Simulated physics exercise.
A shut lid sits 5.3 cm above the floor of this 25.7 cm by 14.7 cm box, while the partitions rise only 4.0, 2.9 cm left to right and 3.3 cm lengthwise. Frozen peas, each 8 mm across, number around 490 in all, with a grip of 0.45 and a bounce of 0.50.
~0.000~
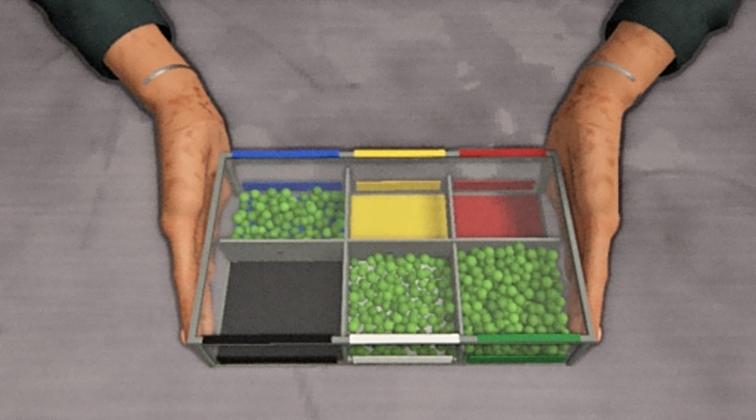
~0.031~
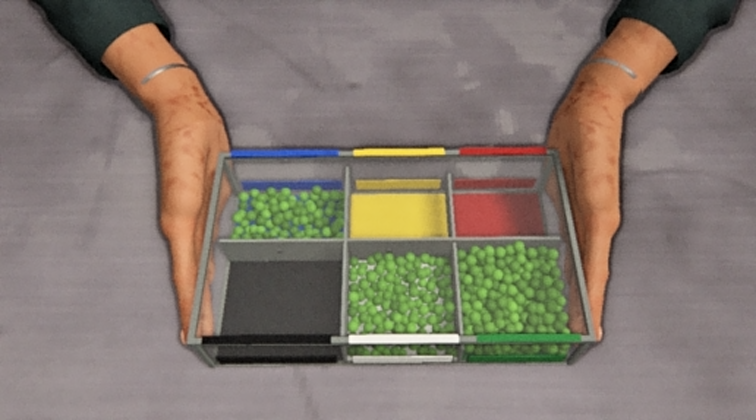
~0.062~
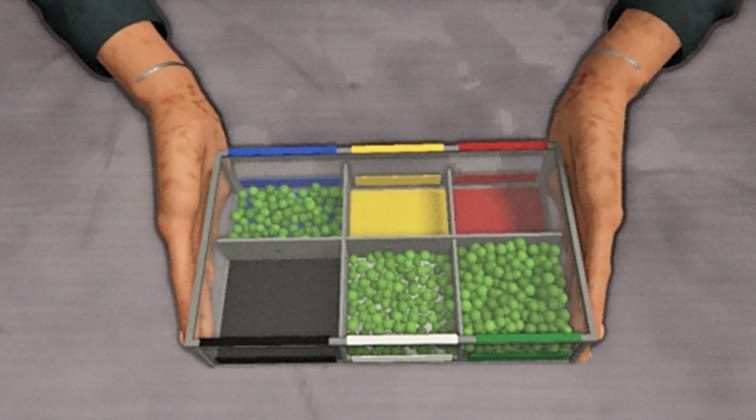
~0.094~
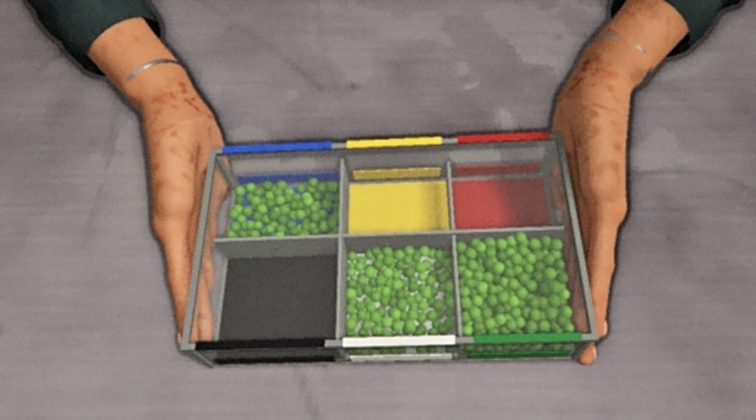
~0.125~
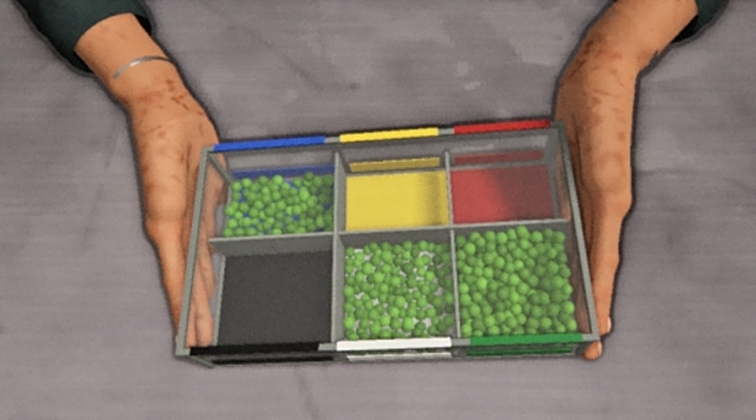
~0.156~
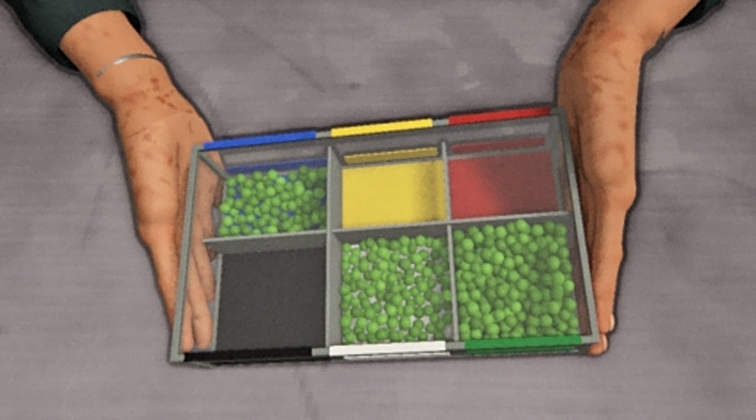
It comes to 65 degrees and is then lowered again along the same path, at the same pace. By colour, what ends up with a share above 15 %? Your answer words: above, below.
Red compartment - below; blue compartment - above; green compartment - above; yellow compartment - below; white compartment - above; black compartment - below.
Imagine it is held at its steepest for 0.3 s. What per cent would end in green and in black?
That would leave green with 40 percent and black with 0 percent.
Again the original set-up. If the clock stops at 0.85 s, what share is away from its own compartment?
It comes to some 15 per cent.
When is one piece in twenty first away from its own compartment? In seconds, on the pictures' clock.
Around 0.55 seconds.
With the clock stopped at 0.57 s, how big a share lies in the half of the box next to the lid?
Share: Approx. 30 %.
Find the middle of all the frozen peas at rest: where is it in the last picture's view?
I'd put it at about (407, 313).
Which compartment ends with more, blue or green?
The green compartment.
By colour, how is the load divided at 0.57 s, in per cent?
Red = 0, blue = 20, green = 45, yellow = 0, white = 30, black = 0 (per cent).
After 0.57 s, tilt 64 degrees; blue 20 %, green 45 %, white 30 %.
Then, at 0.85 s, tilt 26 degrees; blue 20 %, green 40 %, white 40 %.
After 1.23 s, tilt 0 degrees; blue 20 %, green 35 %, white 40 %.
By 1.9 s all is still; red 0 %, blue 20 %, green 35 %, yellow 0 %, white 40 %, black 0 %.
